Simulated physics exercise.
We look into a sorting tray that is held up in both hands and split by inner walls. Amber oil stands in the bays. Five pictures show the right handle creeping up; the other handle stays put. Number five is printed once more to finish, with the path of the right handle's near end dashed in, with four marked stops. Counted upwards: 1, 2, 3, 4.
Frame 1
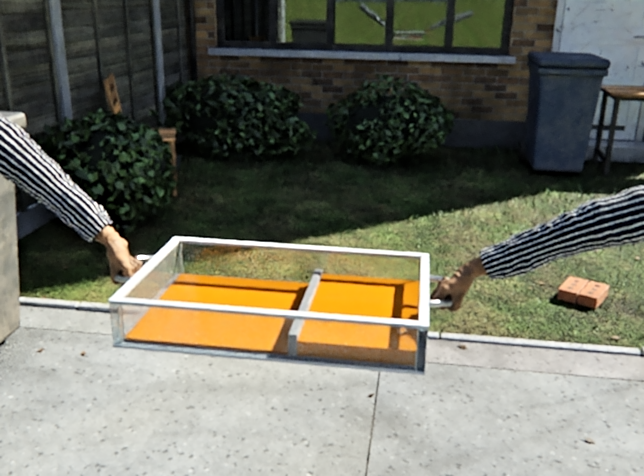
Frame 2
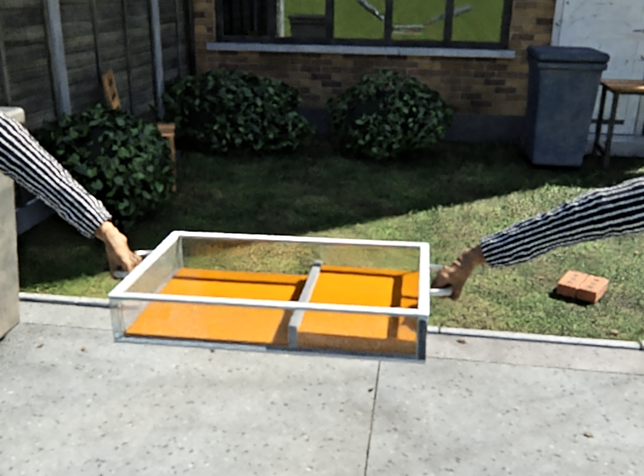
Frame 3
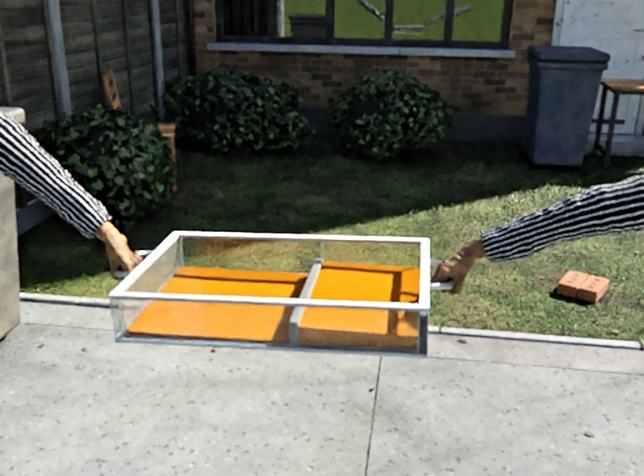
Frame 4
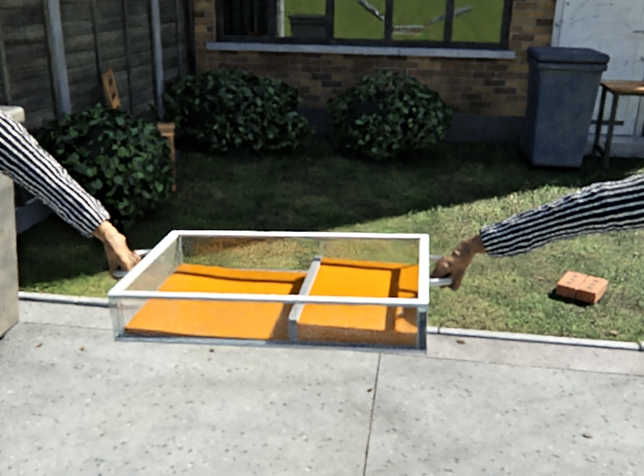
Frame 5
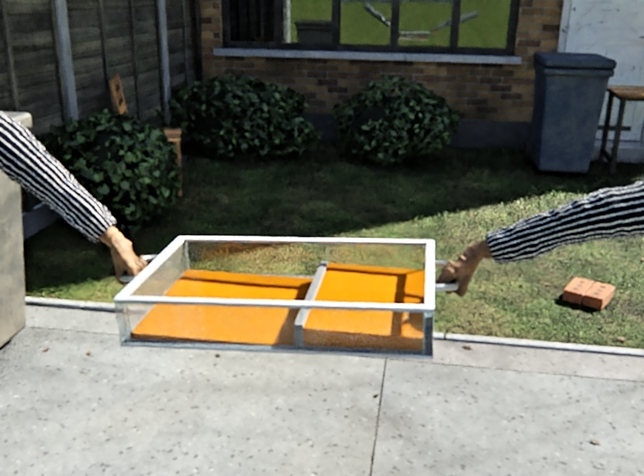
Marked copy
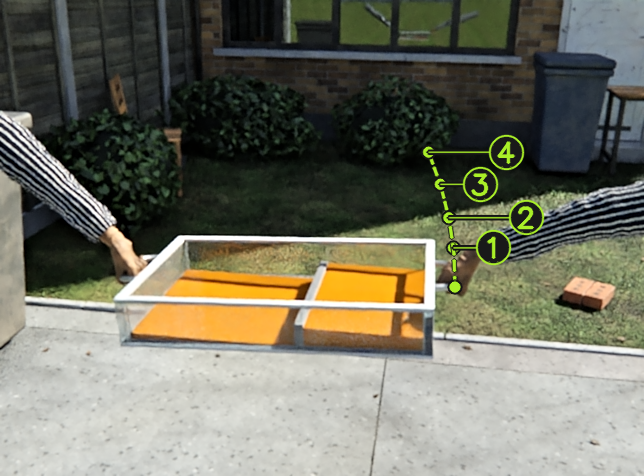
We see two hands in striped sleeves holding a clear-sided, white-rimmed tray of amber liquid, divided by an inner wall, above a patio. The hands tilt it very slightly down to the left, with the liquid staying in its bays.
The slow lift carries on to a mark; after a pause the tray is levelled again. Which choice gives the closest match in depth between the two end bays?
The best mark is 2.
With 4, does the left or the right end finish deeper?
The left end bay.
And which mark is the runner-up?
Mark 3.
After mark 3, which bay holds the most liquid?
That is the left bay.
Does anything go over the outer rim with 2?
No, all stays in.
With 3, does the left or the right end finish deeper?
The left one.
On the marked copy, 1 at (453, 247); 2 at (448, 217); 3 at (440, 184); 4 at (428, 152).
Choosing 1, the right end bay stands much deeper than the other; nothing spills.
Choosing 2, the two end bays stand about equally deep; nothing spills.
Choosing 3, the left end bay stands a little deeper than the other; nothing spills.
Choosing 4, the left end bay stands much deeper than the other; nothing spills.
